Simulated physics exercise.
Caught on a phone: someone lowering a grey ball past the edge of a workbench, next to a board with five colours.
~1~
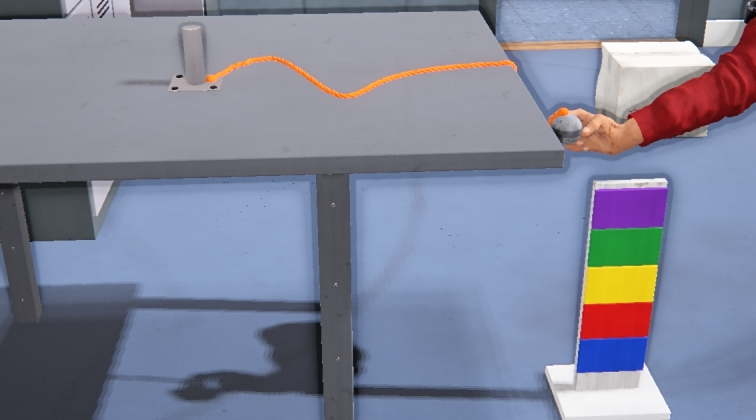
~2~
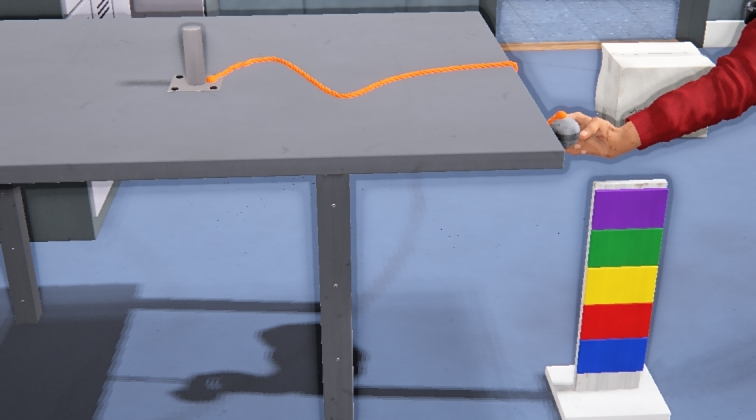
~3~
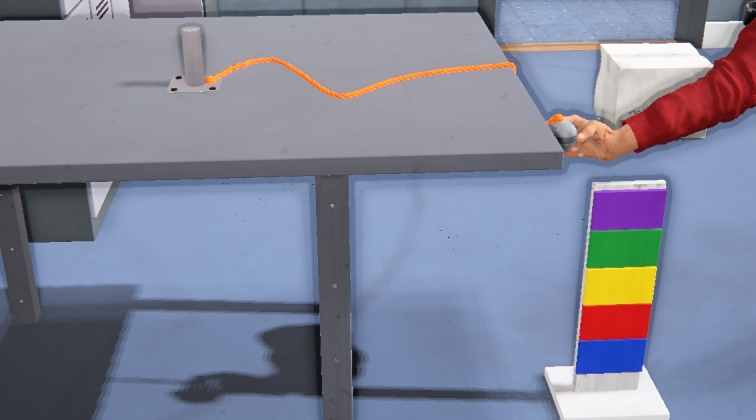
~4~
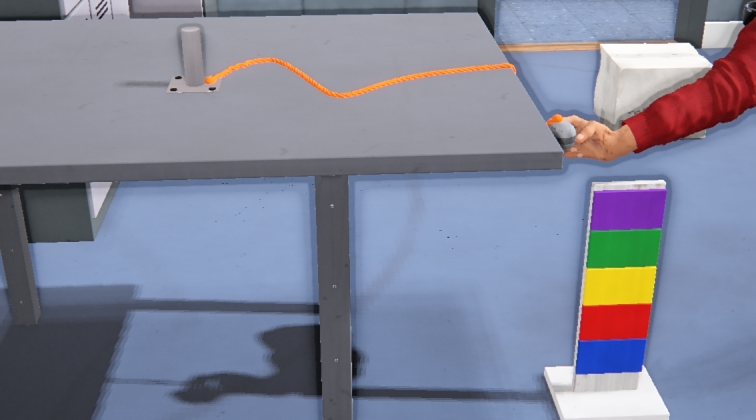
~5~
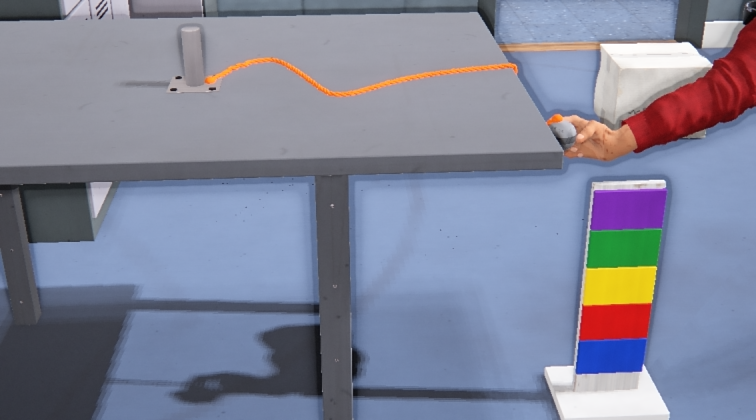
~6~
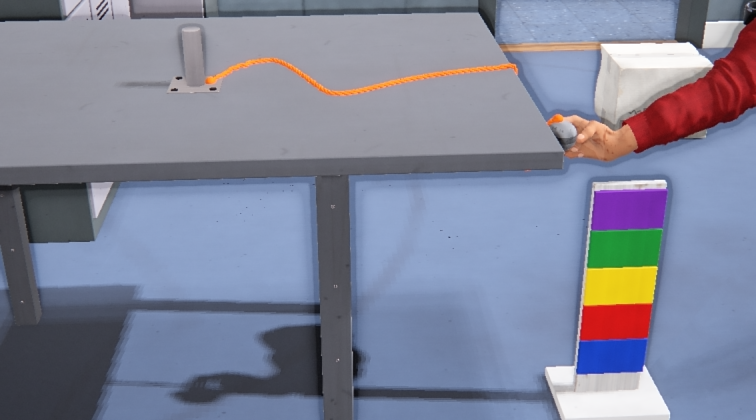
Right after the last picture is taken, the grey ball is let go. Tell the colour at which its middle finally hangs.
It hangs at blue.
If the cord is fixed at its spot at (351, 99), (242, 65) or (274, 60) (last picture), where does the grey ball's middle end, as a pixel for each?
Those spots come out as (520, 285), (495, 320) and (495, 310).
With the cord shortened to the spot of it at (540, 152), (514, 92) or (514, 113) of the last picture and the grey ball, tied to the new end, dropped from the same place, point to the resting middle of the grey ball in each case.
Case by case: Close to (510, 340), (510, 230) and (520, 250).
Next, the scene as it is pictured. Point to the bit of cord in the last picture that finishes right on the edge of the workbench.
(398, 82).
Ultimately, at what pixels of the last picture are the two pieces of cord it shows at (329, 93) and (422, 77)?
They end up at (445, 81) and (520, 113).
Soon after, ball near (478, 349); level with blue.
Then, ball near (515, 375); level with blue.
At rest, ball near (496, 365); level with blue. At blue.
